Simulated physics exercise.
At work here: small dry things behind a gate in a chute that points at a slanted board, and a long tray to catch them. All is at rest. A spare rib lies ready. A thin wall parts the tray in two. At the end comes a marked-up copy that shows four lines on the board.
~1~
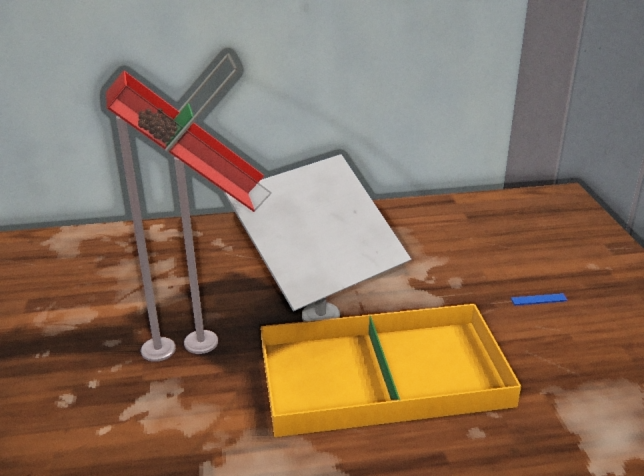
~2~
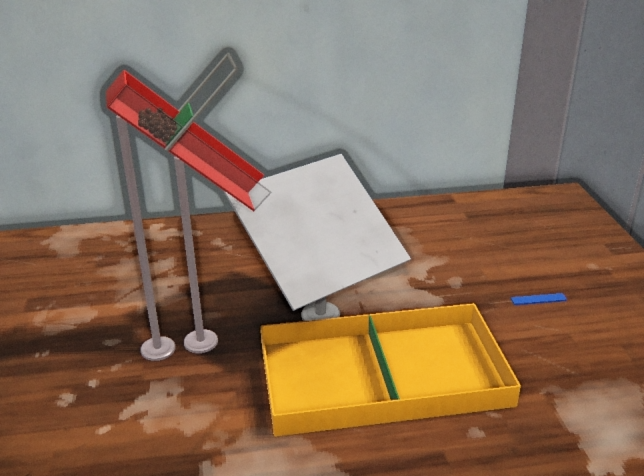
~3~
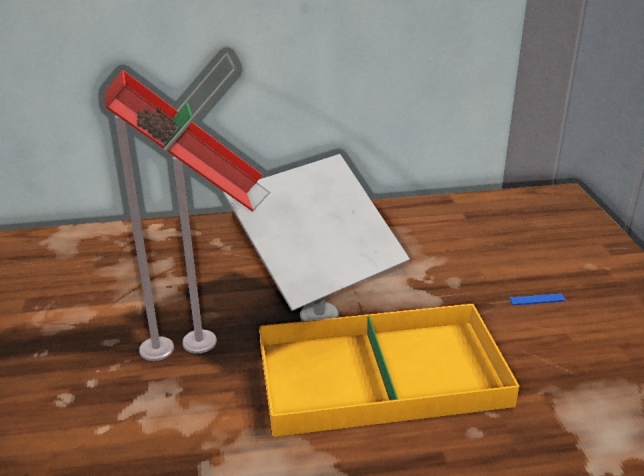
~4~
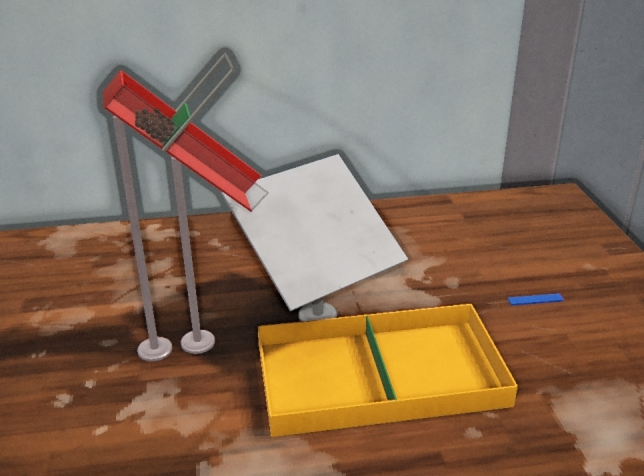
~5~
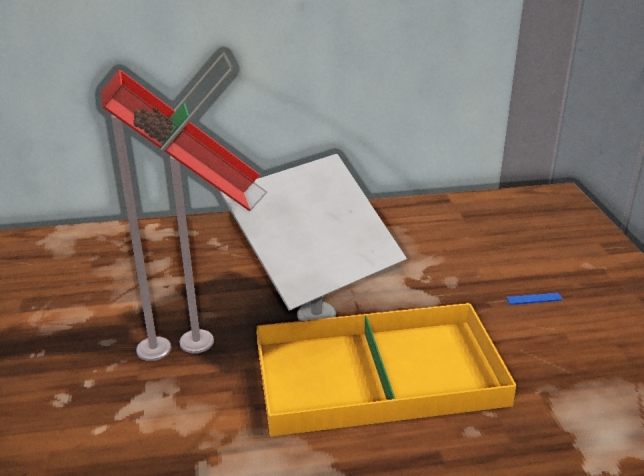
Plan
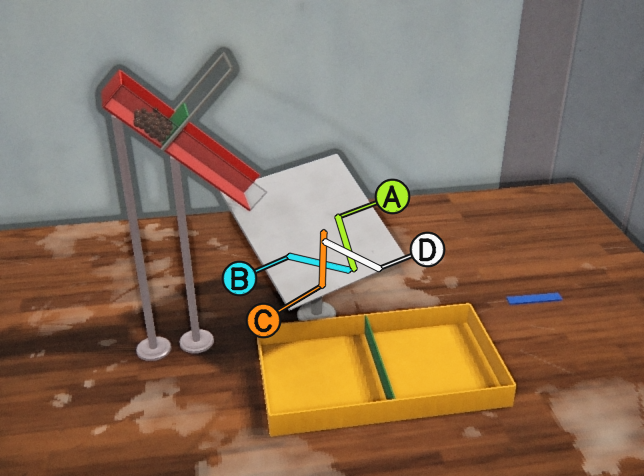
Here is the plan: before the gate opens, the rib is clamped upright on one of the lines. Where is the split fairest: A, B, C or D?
Line A does it best.
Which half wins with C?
The left half.
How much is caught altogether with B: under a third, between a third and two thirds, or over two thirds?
It is over two thirds.
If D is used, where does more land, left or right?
Right.
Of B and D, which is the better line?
D it is.
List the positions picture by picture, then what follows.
In the first picture, load behind the gate (158, 125), chocolate balls; lip of the chute (251, 203), sloping fairly steeply.
In the second picture, middle of the board (320, 225), tilted fairly steeply; middle of its low edge (356, 283); of its high edge (286, 171).
In the third picture, front corners of the tray (272, 415) and (518, 386); front end of its middle wall (398, 401); gate still shut (186, 114).
In the fourth picture, middle of the load (155, 124); lip (248, 202).
In the fifth picture, middle of the load (153, 124); lip (247, 202).
On the marked copy, line A from (338, 217) to (353, 268); line B from (289, 256) to (348, 270); line C from (323, 232) to (322, 285); line D from (325, 241) to (379, 268).
With A, of what is caught, roughly half in the left half, roughly half in the right.
With B, of what is caught, not one piece in the left half, every piece in the right.
With C, of what is caught, the larger part in the left half, about a tenth in the right.
With D, of what is caught, about a tenth in the left half, the larger part in the right.
